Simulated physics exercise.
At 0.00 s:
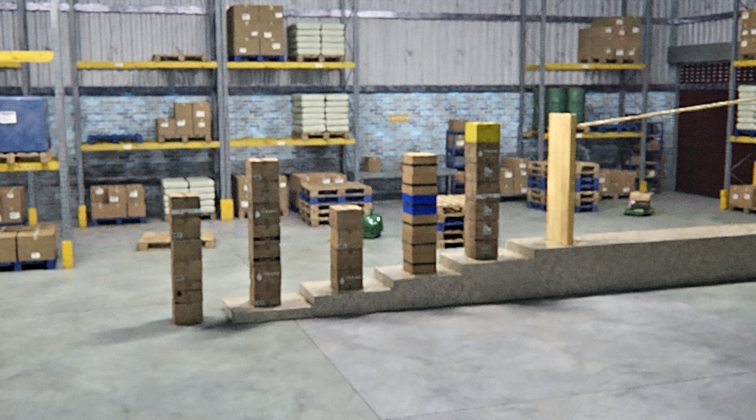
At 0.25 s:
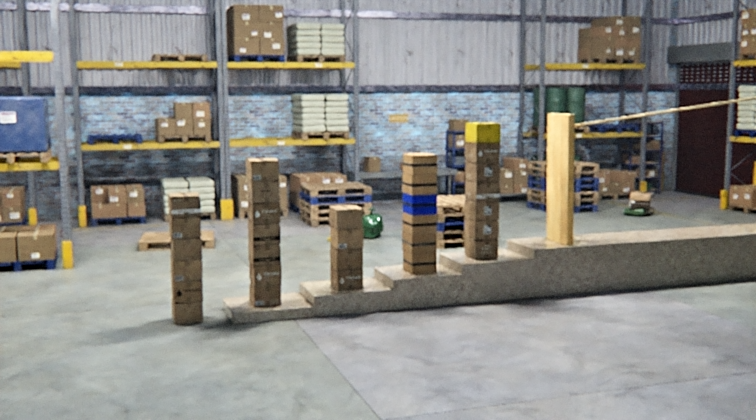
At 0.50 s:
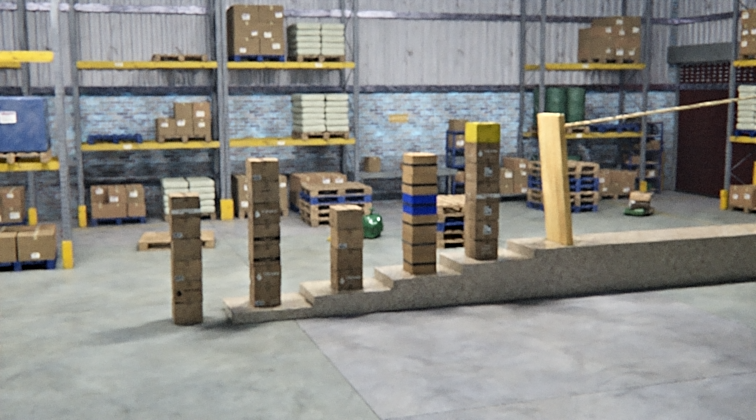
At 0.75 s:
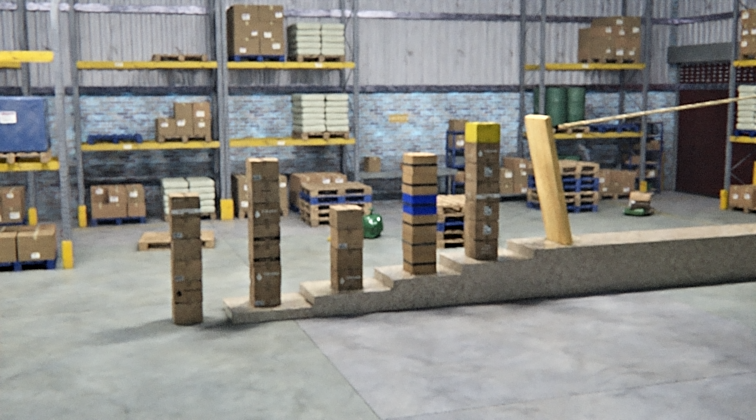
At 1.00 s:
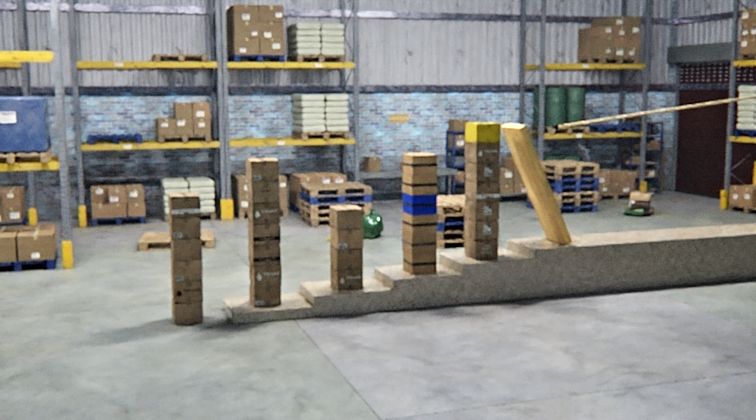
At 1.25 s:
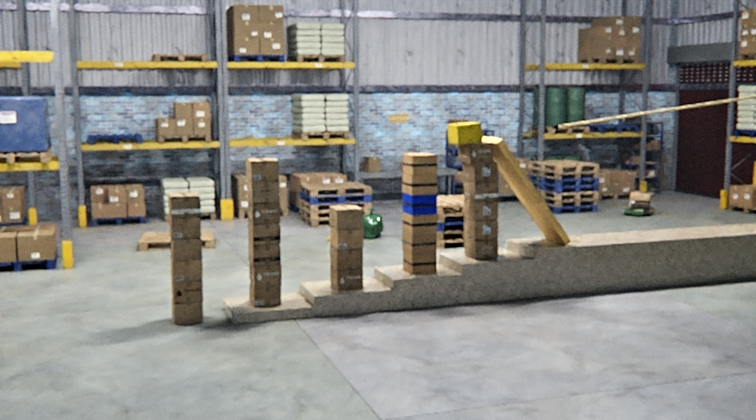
A wooden pole nudged a tall board at the top of some low steps in a warehouse, and the board leaned left into the nearest carton stack, shoving its yellow top carton leftward.
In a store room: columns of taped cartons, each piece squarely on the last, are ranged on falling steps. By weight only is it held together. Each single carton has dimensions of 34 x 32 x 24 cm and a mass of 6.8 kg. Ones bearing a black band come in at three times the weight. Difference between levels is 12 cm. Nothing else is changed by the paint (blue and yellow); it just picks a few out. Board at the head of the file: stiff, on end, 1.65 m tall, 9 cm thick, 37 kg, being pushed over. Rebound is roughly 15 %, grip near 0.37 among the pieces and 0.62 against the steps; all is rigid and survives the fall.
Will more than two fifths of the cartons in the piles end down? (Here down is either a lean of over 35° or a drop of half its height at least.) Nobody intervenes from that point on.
Beyond two in five.
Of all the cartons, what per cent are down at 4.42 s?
65 per cent.
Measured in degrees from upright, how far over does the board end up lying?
Roughly 80° from upright.
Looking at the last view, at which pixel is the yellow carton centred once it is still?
It settles close to (185, 297) in the last view.
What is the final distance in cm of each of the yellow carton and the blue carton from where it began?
Yellow: About 420 cm, blue: About 130 cm.
Around 2.60 s, board 67° from upright; 5 of the 30 cartons down; yellow carton on its side; blue carton tipped 6°.
Around 3.56 s, board 81° from upright; 12 of the 30 cartons down; yellow carton upside down; blue carton tipped 22°, 26 cm lower.
Around 4.42 s, board 81° from upright; 19 of the 30 cartons down; blue carton on its side; yellow carton on its side.
Around 5.08 s, board 81° from upright; 27 of the 30 cartons down; blue carton on its side; yellow carton on its side.
Finally (6.3 s), board 81° from upright; 27 of the 30 cartons down; blue carton on its side; yellow carton 1.93 m lower. That is 90 per cent. Seen by the last camera, middles, blue carton near (324, 257), yellow carton near (185, 297).
